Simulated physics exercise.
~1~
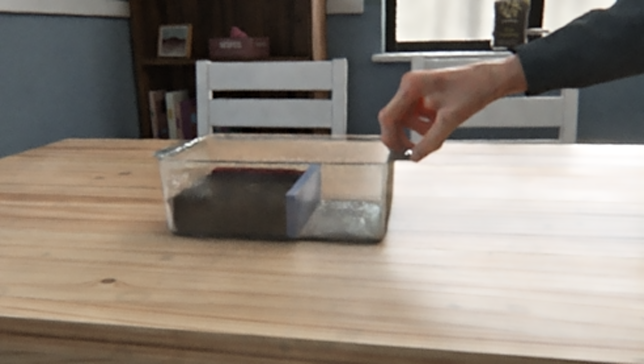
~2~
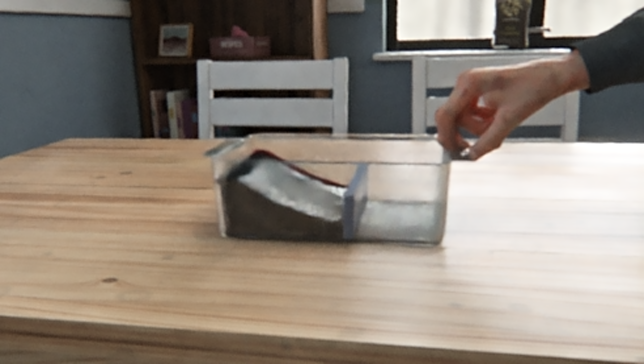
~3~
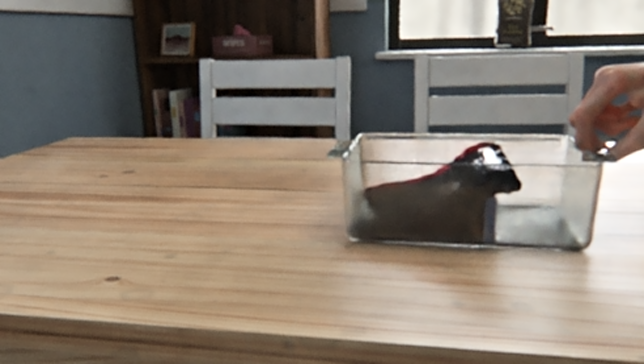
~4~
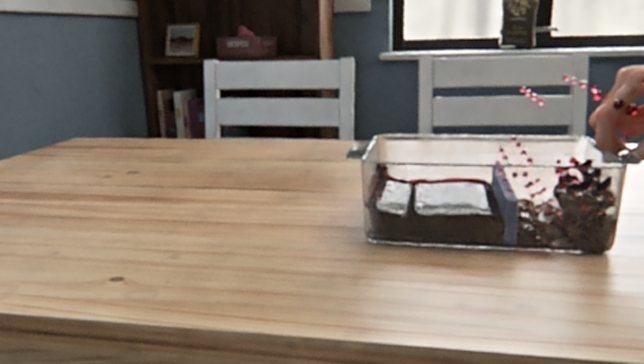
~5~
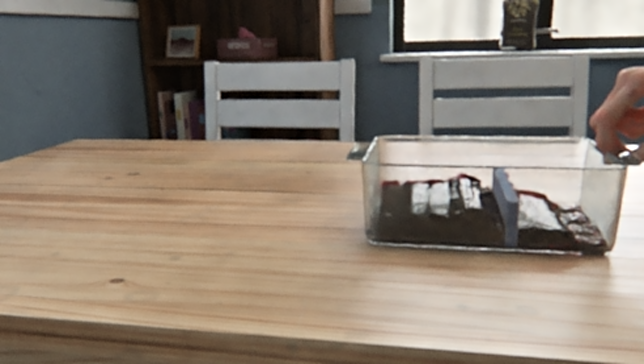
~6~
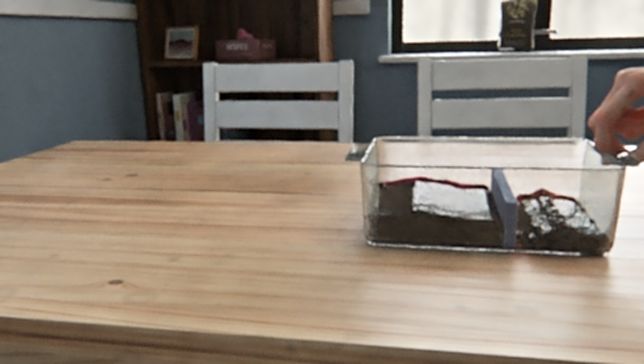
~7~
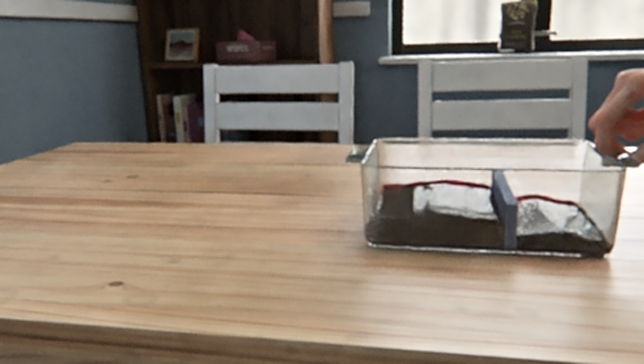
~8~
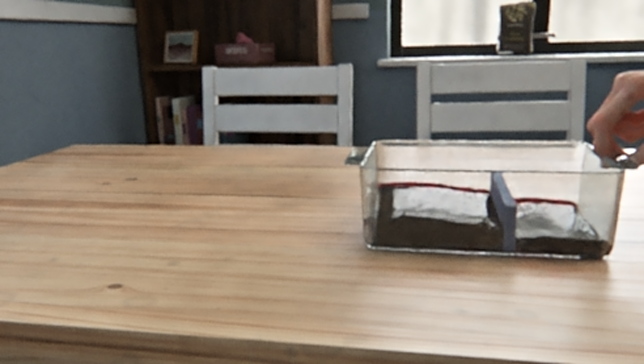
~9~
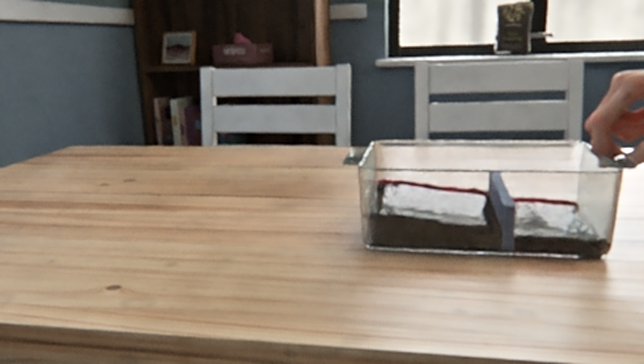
A hand pulls a clear tub right, and dark red wine surges over its divider.
